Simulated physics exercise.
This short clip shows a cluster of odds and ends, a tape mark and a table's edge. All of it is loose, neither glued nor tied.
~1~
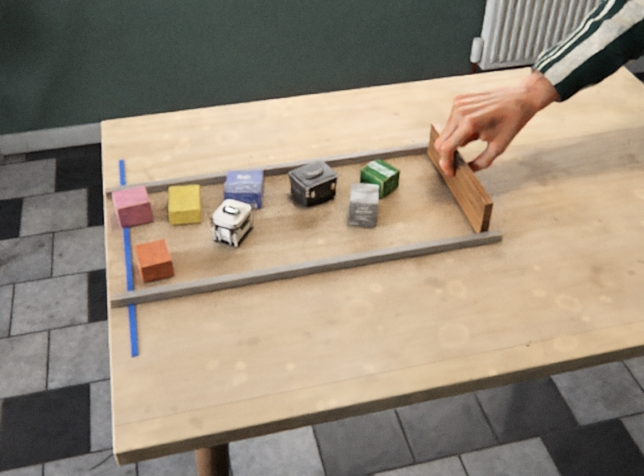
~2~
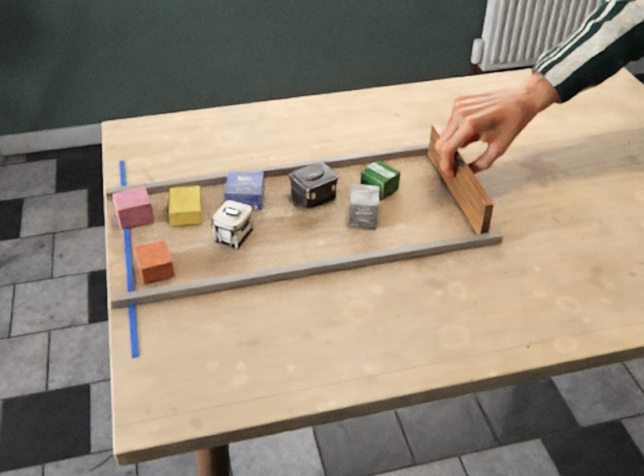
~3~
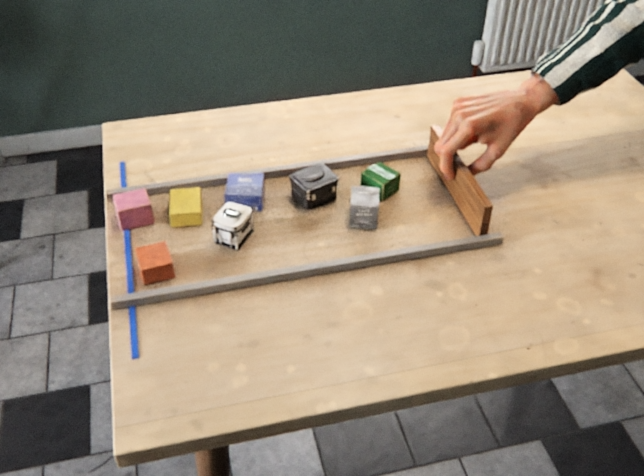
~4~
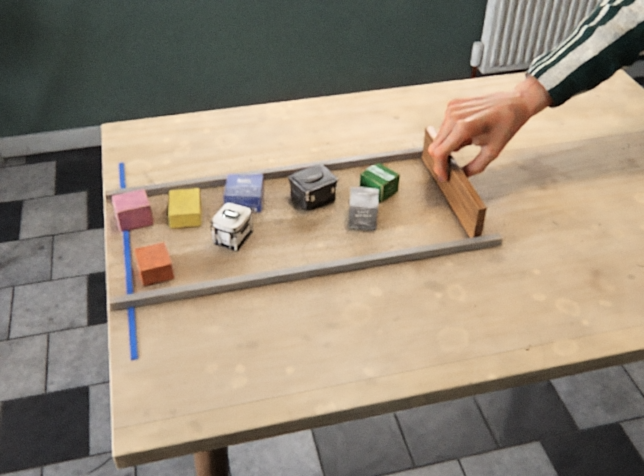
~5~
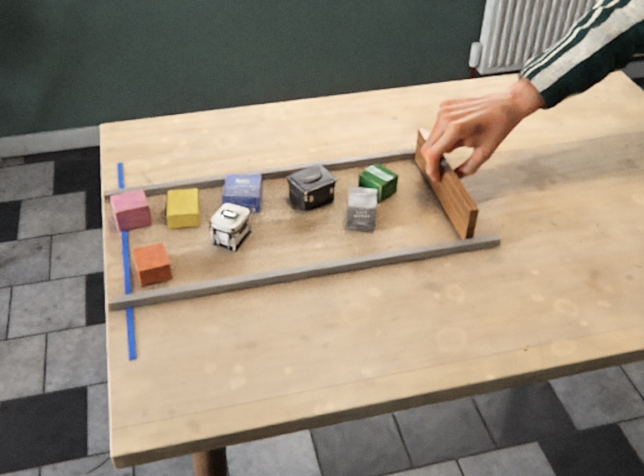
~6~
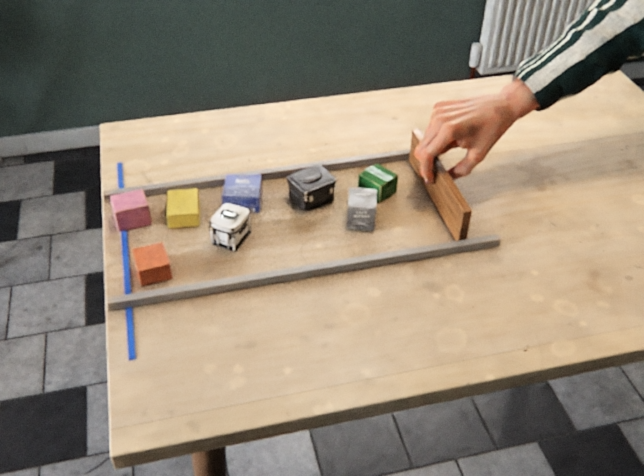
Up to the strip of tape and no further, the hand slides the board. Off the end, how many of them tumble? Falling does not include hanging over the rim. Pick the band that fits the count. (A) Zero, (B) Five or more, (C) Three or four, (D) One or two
Five or more (B).
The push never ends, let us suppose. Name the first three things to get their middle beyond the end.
Pink block, yellow block, blue box.
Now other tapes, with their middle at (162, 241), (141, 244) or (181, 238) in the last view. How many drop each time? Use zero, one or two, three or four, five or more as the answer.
Tape one gives three to four, tape two gives five or more, and tape three gives three or four.
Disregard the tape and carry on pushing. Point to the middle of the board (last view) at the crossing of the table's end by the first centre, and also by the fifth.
I'd put it close to (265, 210) and later close to (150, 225).
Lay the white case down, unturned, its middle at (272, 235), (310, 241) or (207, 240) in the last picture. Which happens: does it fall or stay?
Results by place: It remains there; it remains there; it does not stay.
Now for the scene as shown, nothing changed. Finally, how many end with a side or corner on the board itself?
In total, 3.
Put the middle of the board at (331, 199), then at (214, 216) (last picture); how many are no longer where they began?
By the first moment it's 4, by the second it's 8.
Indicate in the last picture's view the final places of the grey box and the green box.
In order, first (108, 248), then (107, 217).
A little later, none off yet; pink block at rest near (131, 210); orange block at rest near (152, 264); yellow block at rest near (183, 208).
Next, one off so far; pink block dropping near (100, 427); orange block at rest near (152, 264); yellow block shifted well along near (98, 221).
When it is over, the number that fall off is five or more; down, black case, blue box, white case, yellow block and pink block.
